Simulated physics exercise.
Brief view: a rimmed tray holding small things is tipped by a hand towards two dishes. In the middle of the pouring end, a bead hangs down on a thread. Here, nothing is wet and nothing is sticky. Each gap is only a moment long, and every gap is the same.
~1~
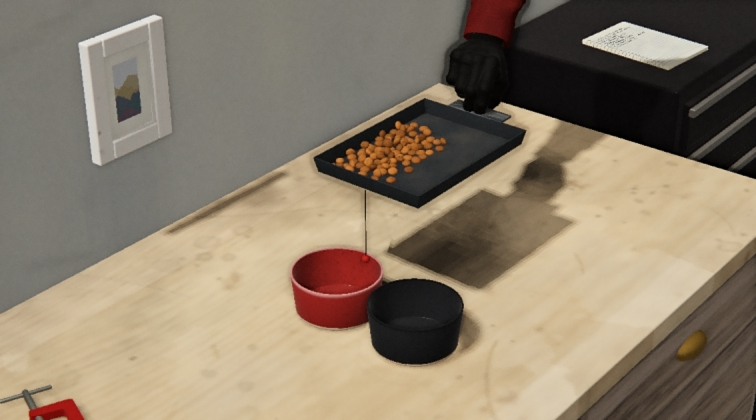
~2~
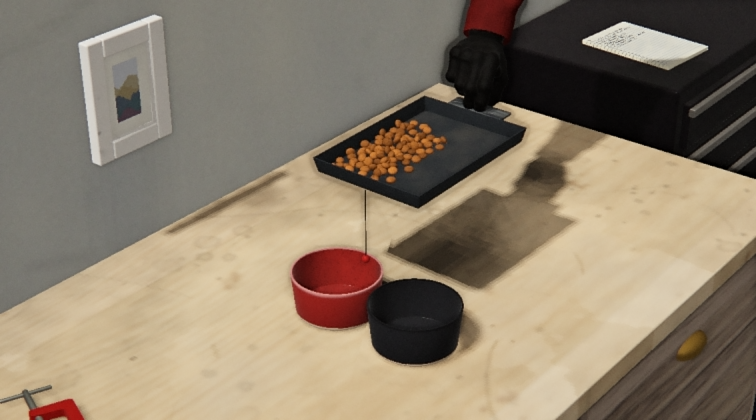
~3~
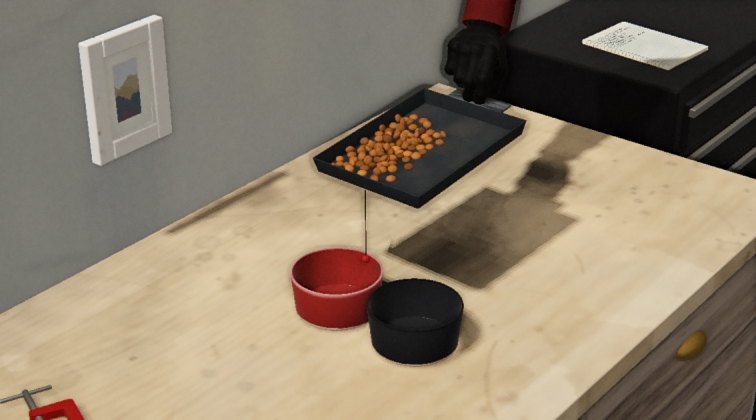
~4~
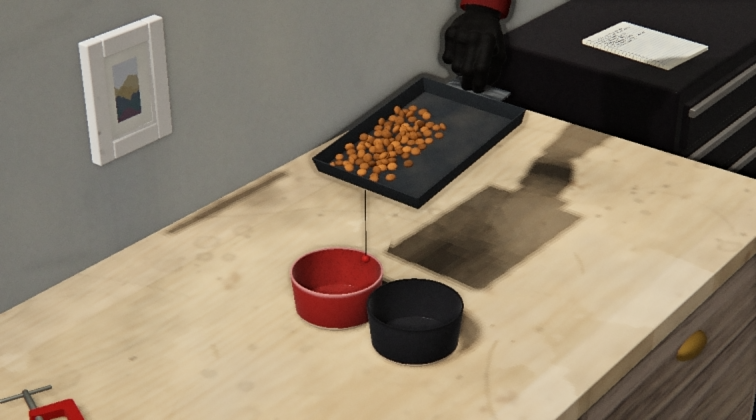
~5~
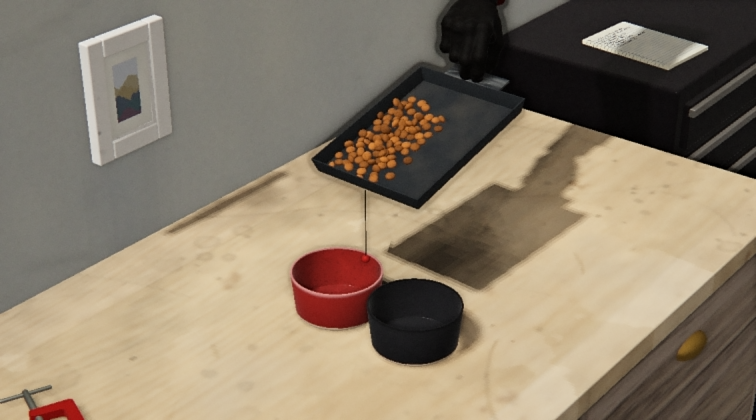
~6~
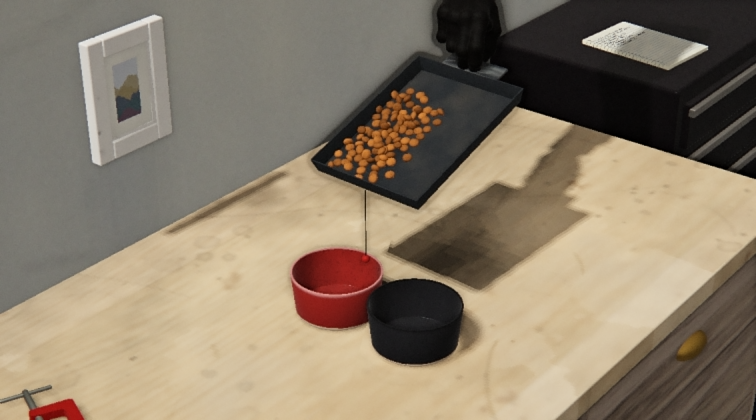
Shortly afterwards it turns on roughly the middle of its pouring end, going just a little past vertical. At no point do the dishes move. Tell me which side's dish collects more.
The left side's.
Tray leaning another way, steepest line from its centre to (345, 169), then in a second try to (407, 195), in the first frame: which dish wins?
Results - the dish on the left side first, the dish on the right side second.
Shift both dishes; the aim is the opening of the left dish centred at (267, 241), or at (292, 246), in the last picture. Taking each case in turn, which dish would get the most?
Try 1 - the dish at right; try 2 - the dish at right.
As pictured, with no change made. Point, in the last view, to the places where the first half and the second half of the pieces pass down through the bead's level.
At (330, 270) for the first part, then at (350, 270) for the others.
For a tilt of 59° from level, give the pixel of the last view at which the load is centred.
Roughly (358, 160).
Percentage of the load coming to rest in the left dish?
Result: Near 60 %.
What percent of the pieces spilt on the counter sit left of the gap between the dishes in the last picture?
Roughly 100 %.
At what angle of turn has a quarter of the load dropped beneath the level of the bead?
Roughly 95 degrees from level.
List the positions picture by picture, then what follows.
The first frame shows corners of the pouring end near (318, 157) and (418, 194), level; middle of the load near (388, 151), bits of cat kibble; left dish near (307, 306); right dish near (386, 341); bead on its thread near (366, 259).
The second frame shows corners of the pouring end near (318, 157) and (418, 194), level; middle of the load near (388, 150).
The third frame shows corners of the pouring end near (318, 157) and (418, 194), tipped barely, level across its low end; middle of the load near (388, 147).
The fourth frame shows corners of the pouring end near (317, 158) and (417, 195), tipped a little, level across its low end; middle of the load near (387, 143).
The fifth frame shows corners of the pouring end near (316, 158) and (416, 196), tipped a little, level across its low end; middle of the load near (386, 139).
The sixth frame shows corners of the pouring end near (315, 158) and (416, 197), tipped clearly, level across its low end; middle of the load near (385, 135); left dish near (307, 306); right dish near (386, 341).
Shortly afterwards, tray tipped steeply; the whole lot on the tray.
Next, tray tipped right over; near two thirds on the tray; a little in the right dish; near a quarter in the left dish; a little outside both; a little in the air.
Some moments later, tray tipped past a quarter turn; near a quarter in the right dish; near two thirds in the left dish; a little outside both.
In the end, tray tipped past a quarter turn; near a quarter in the right dish; near two thirds in the left dish; a little outside both.
